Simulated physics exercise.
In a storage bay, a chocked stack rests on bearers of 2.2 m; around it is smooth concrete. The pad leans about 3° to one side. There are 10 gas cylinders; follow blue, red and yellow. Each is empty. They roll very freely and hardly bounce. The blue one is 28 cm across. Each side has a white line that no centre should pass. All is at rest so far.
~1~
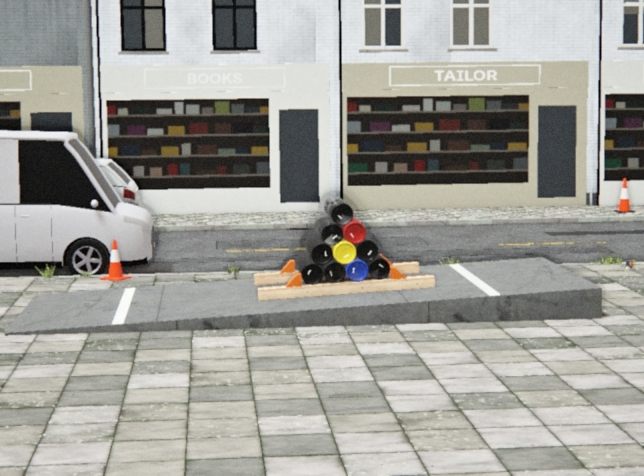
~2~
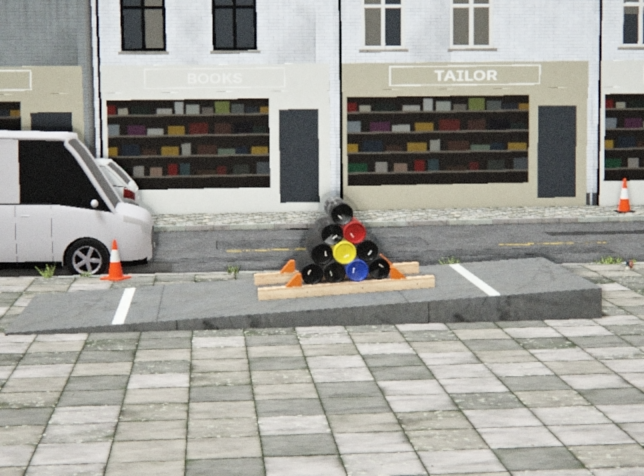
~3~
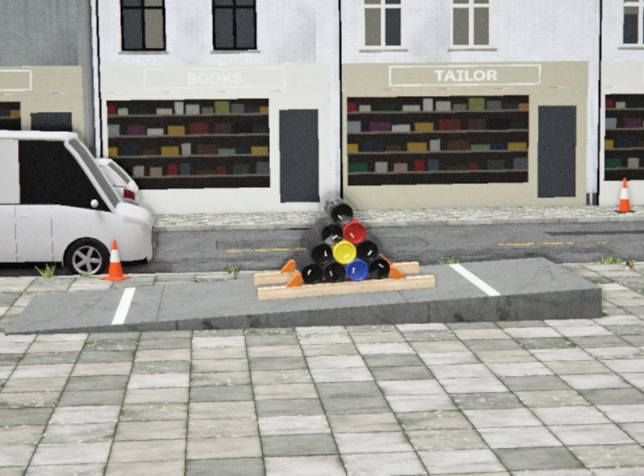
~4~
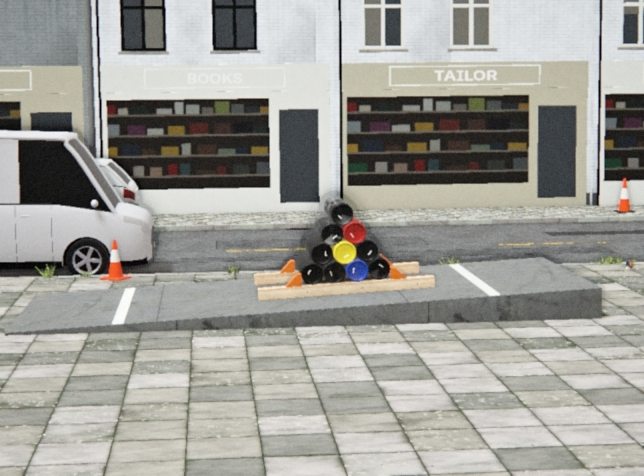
A white van stands at the left edge of a street seen from across a paved square, before pale shopfronts, one marked Tailor. On a grey concrete pad in the middle, black cylinders with one red, one yellow and one blue are stacked in a pyramid on wooden bearers between orange chocks, with white lines either side. Nothing moves, and the view stays fixed.
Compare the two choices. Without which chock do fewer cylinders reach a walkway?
The right-hand chock.
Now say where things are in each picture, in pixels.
Blue (357, 271), red (355, 233), yellow (345, 253); the pad slopes 3° down to the left; 4 of the 10 form the bottom row; all still, in the first frame.
Blue (357, 271), red (355, 233), yellow (345, 253); at rest, in the second frame.
Blue (357, 271), red (355, 233), yellow (345, 253); both chocks in; lines at (122, 311) and (480, 284); all still, in the third frame.
Blue (357, 271), red (355, 233), yellow (345, 253); nothing moves, in the fourth frame.
Chock on the left freed, after 3.7 s, blue is on the bearers, 95 cm from the bearers' left end, rolling left; red is off the bearers, 135 cm short of the left line, rolling left; yellow is on the bearers, 65 cm from the bearers' left end, rolling left; 1 over a line so far.
Chock on the left freed, at the end, blue is past the left line; red is past the left line; yellow is past the left line; 10 over a line so far.
Chock on the right freed, after 1.6 s, blue is on the bearers, 95 cm from the bearers' right end; red is up on others, 70 cm from the bearers' right end, rolling right; yellow is up on others, 110 cm from the bearers' right end; 0 over a line so far.
Chock on the right freed, at the end, blue is on the bearers, 95 cm from the bearers' right end; red is on the bearers, 70 cm from the bearers' right end; yellow is up on others, 110 cm from the bearers' right end; 1 over a line so far.
